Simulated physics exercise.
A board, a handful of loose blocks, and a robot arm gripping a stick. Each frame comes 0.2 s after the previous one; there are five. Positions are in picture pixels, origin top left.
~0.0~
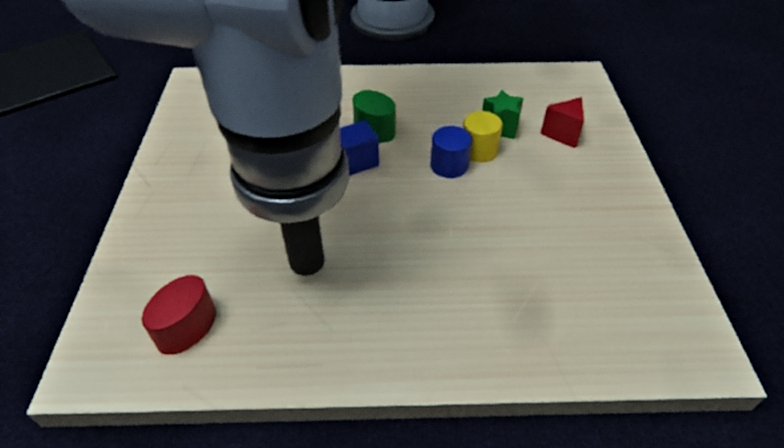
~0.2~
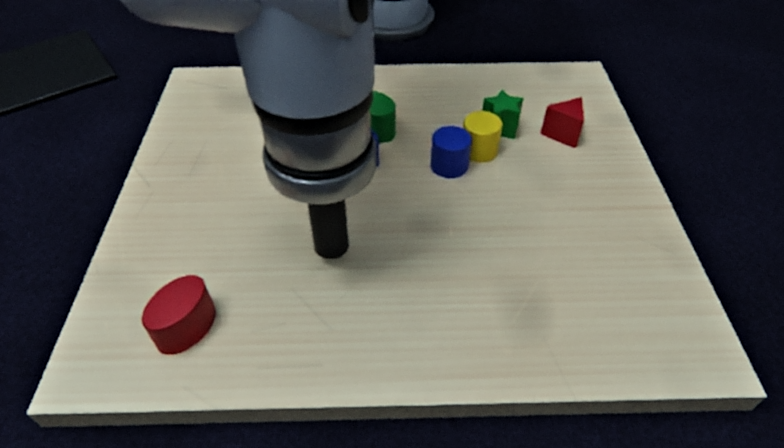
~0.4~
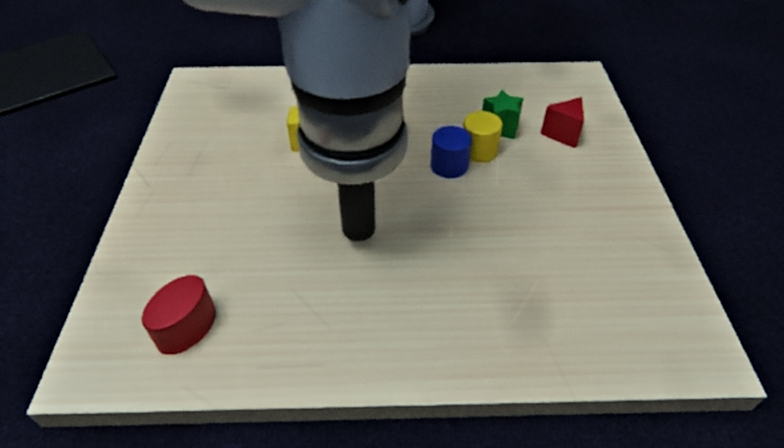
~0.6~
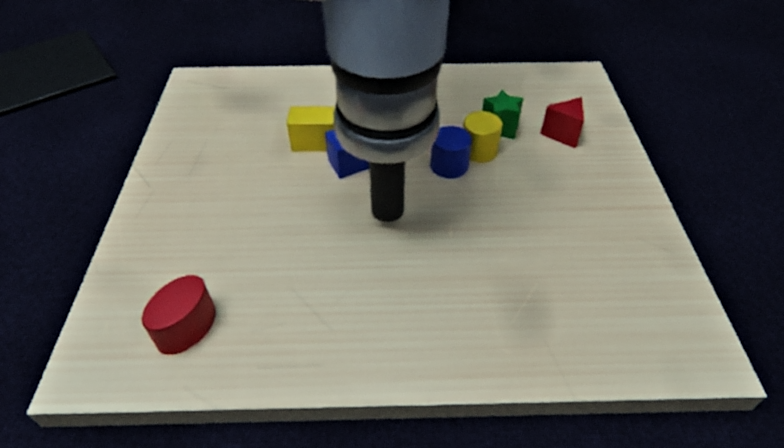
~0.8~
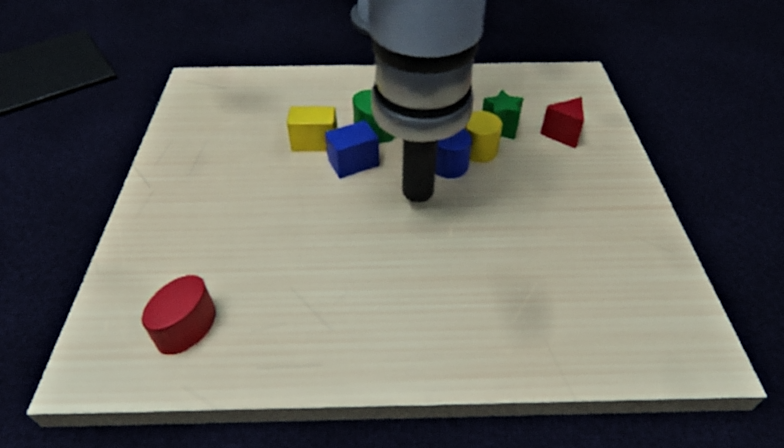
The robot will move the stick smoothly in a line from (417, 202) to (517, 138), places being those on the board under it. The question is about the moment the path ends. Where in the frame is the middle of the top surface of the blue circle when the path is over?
The middle of the upper face of the blue circle will lie at about (458, 118) in the picture.
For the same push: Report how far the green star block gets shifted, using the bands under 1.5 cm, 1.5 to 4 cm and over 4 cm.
1.5-4 cm.
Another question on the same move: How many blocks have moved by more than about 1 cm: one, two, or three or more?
I expect three or more blocks to be moved by more than 1 cm.
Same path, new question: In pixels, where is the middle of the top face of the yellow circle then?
I'd guess (494, 97).
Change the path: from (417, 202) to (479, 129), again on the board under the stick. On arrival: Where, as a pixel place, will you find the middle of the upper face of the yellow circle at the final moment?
I'd guess (517, 101).
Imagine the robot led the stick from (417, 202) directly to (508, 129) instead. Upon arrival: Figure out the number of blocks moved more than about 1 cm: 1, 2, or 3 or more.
I'd say three or more blocks get shifted by more than about 1 cm.
On the path given first. One third of the way, stick at (455, 168); blue circle at (457, 128); yellow circle at (489, 116); green star block at (510, 99), turned 15° anticlockwise.
Two thirds of the way, stick at (488, 147); blue circle at (458, 118); yellow circle at (491, 109); green star block at (515, 97), turned 15° anticlockwise.
At the end, stick at (520, 128); blue circle at (458, 118); yellow circle at (494, 97); green star block at (523, 90); red three-sided block still.
